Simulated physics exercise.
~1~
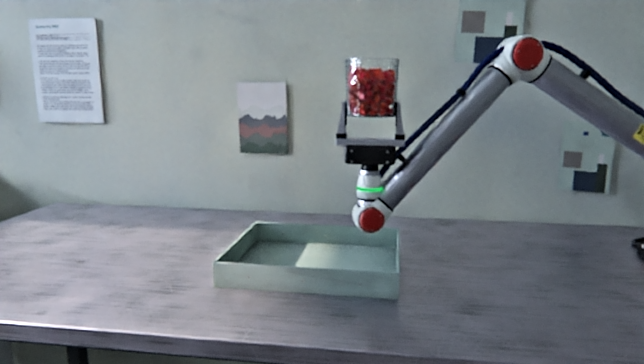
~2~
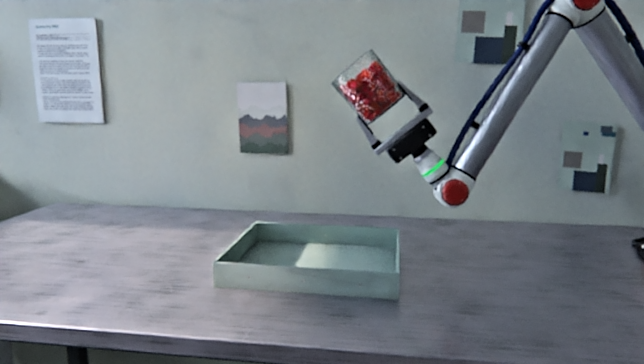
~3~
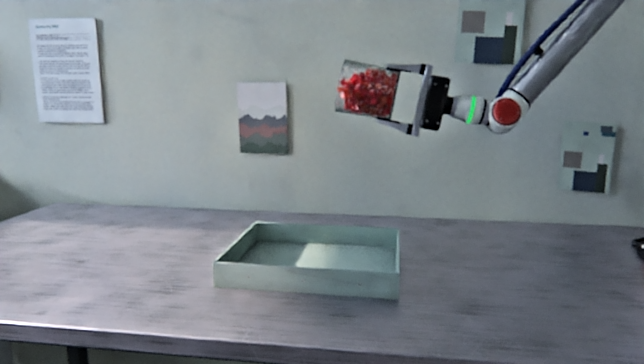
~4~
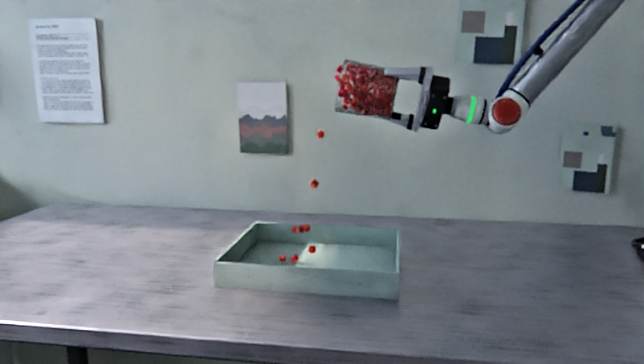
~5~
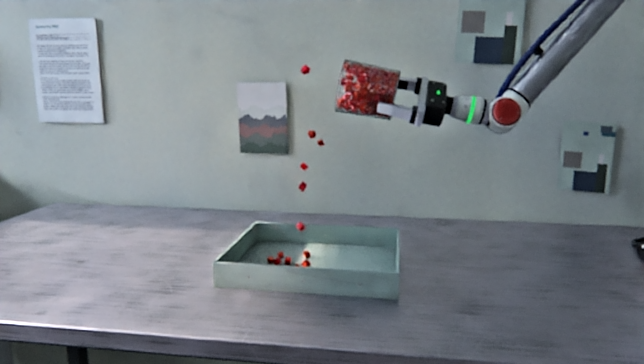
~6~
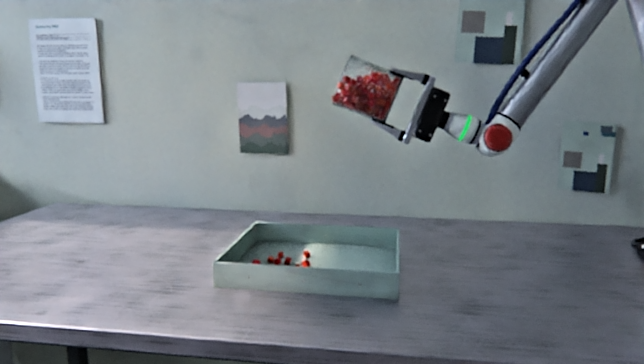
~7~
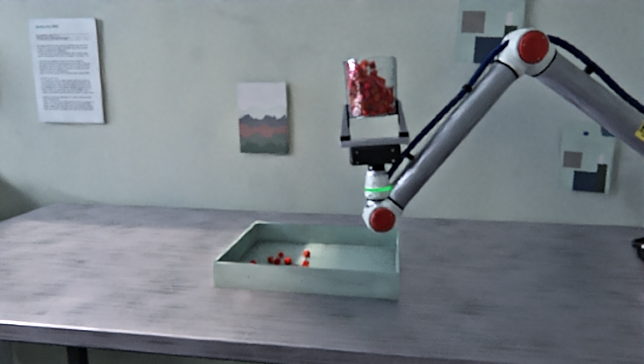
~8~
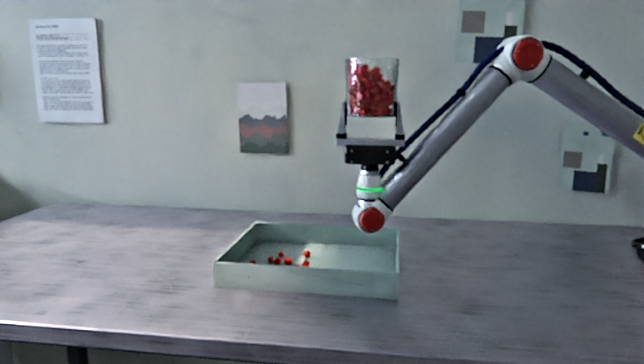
The clip opens with a robot arm holding a clear tumbler of red vegetable dice upright above a shallow, pale green tray on a table. The arm swings up and to the right as it tips the tumbler leftward until it lies nearly on its side. The dice shift inside, and then a few spill from the mouth, dropping in a loose trickle into the tray. The spilling stops and the arm begins to raise the tumbler's mouth. It returns upright, still holding most of the dice, while a small scattering rests in the tray.
